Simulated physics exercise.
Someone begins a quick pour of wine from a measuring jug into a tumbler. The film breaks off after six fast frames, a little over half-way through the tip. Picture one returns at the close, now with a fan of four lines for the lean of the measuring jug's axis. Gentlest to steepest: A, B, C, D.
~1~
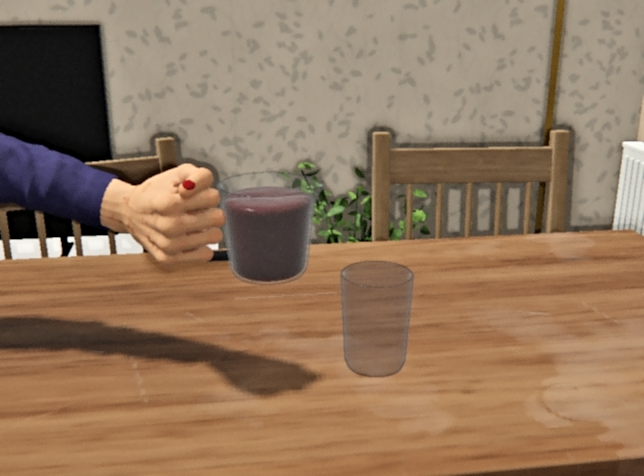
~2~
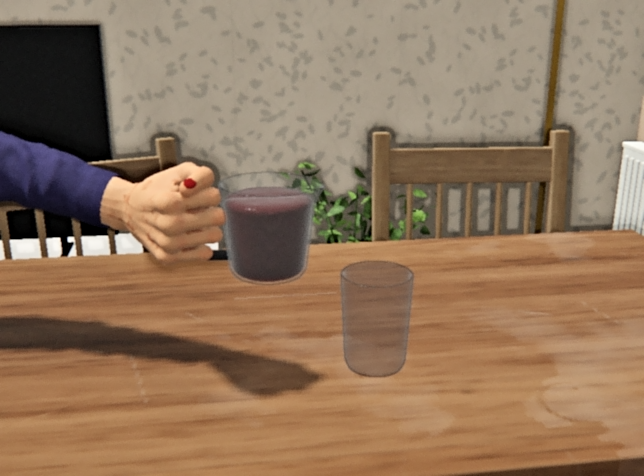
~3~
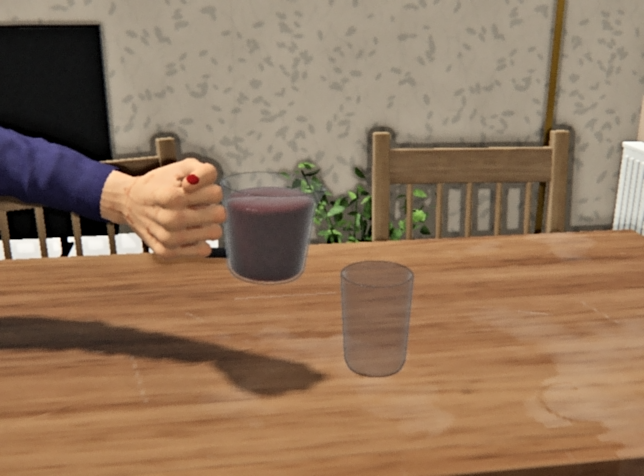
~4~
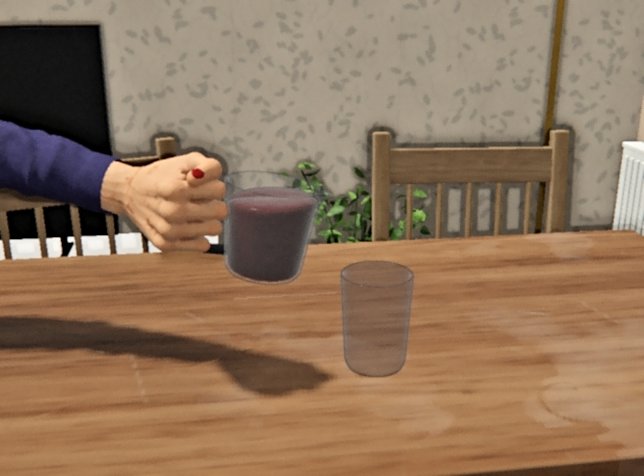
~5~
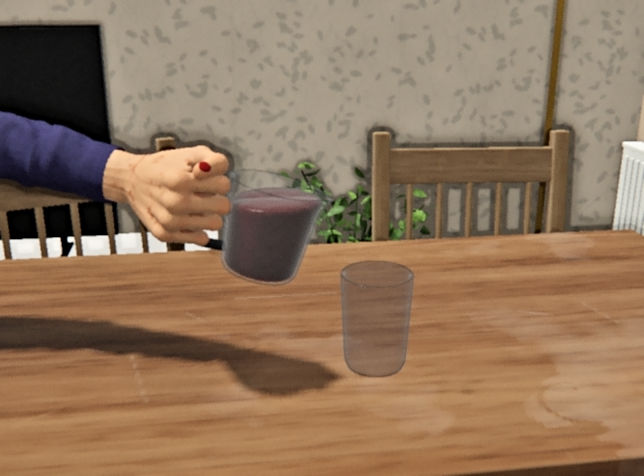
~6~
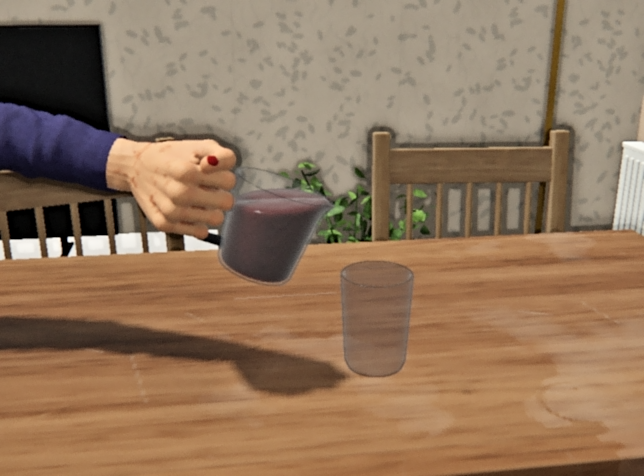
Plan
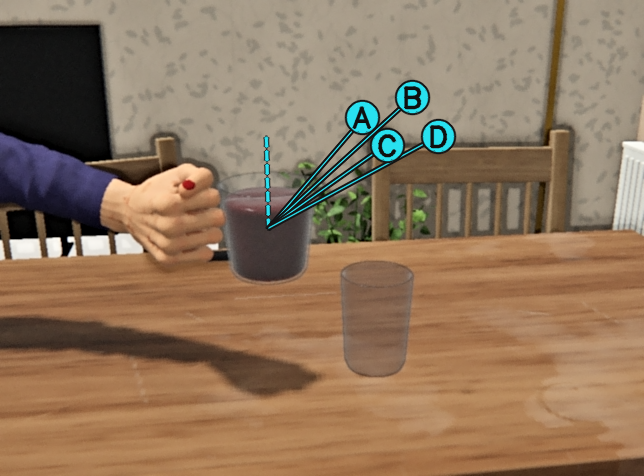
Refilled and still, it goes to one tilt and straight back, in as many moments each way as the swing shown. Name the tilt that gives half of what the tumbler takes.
C beats the others.
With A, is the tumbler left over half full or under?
Under.
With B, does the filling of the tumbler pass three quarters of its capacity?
No.
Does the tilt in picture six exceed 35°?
No.
On the marked copy, A at (352, 130); B at (400, 108); C at (372, 154); D at (423, 144).
If A is chosen, the tumbler ends with about 26 % of what it can hold.
If B is chosen, the tumbler ends with about 36 % of what it can hold.
If C is chosen, the tumbler ends with about 48 % of what it can hold.
If D is chosen, the tumbler ends with about 61 % of what it can hold.
